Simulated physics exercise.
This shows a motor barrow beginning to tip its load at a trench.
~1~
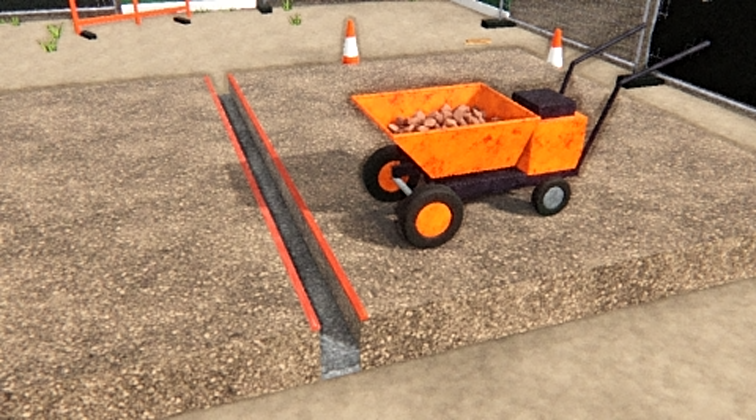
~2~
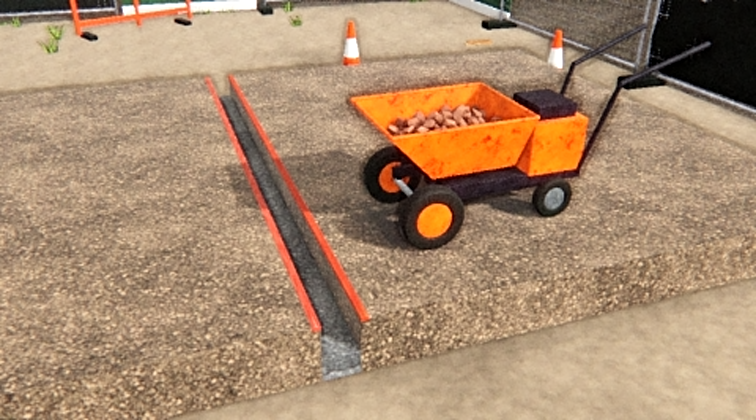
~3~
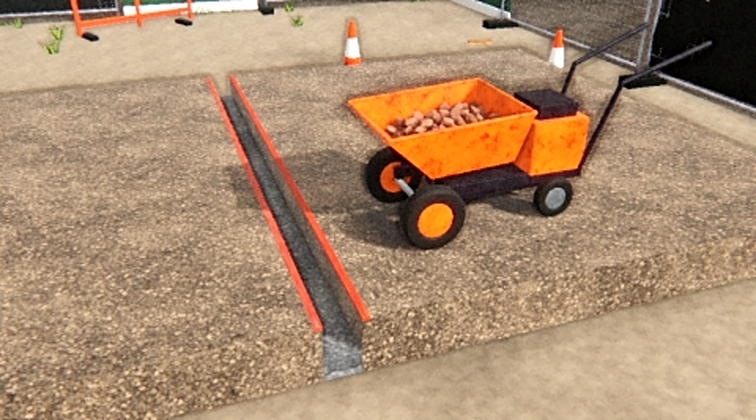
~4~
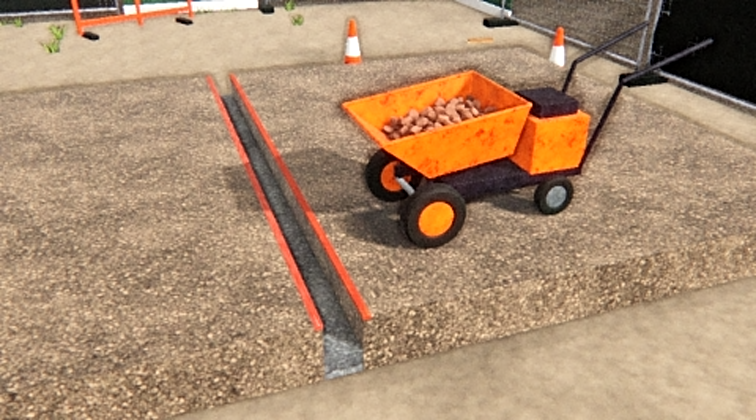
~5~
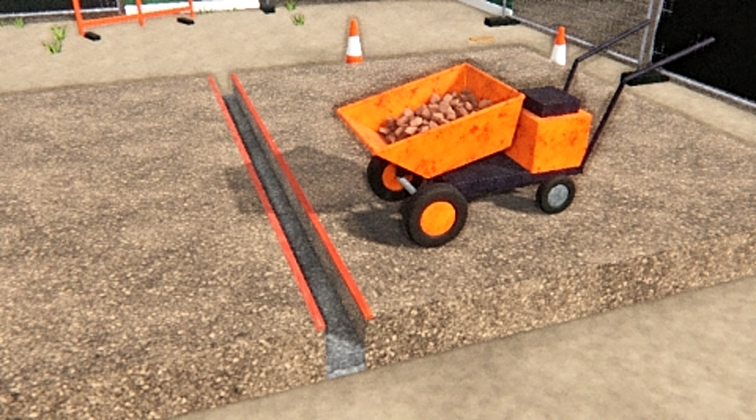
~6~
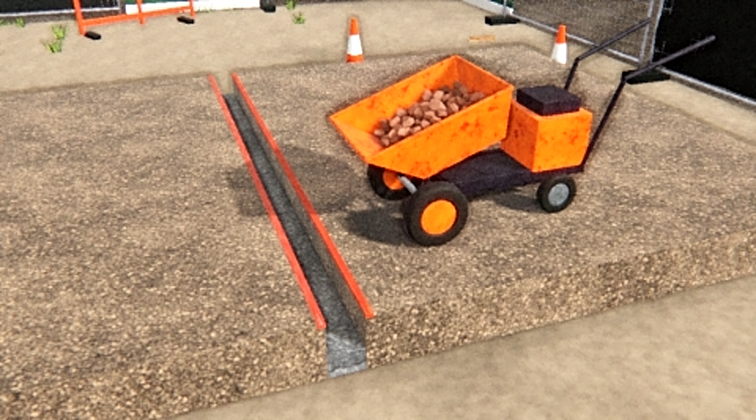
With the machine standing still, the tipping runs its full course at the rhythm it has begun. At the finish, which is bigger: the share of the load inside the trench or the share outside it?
The share inside is bigger.
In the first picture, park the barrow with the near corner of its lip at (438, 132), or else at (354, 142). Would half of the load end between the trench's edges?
The first try ends with the lesser portion between the edges, the second with the lesser portion.
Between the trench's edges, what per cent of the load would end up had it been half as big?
Share: Approx. 90 %.
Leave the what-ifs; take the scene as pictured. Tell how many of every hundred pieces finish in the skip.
Roughly 20 per cent.
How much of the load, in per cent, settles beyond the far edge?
Call it some 10 percent of the pieces.
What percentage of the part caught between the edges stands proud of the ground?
I'd put it near 10 in a hundred.
Shortly afterwards, skip tipped steeply; the whole lot in the skip.
Next, skip tipped right over; near two thirds in the skip; near a third in or heaped over the trench; only a few beyond it.
Some moments later, skip tipped right over; near a quarter in the skip; near two thirds in or heaped over the trench; a little beyond it.
In the end, skip tipped right over; near a quarter in the skip; near two thirds in or heaped over the trench; a little beyond it.
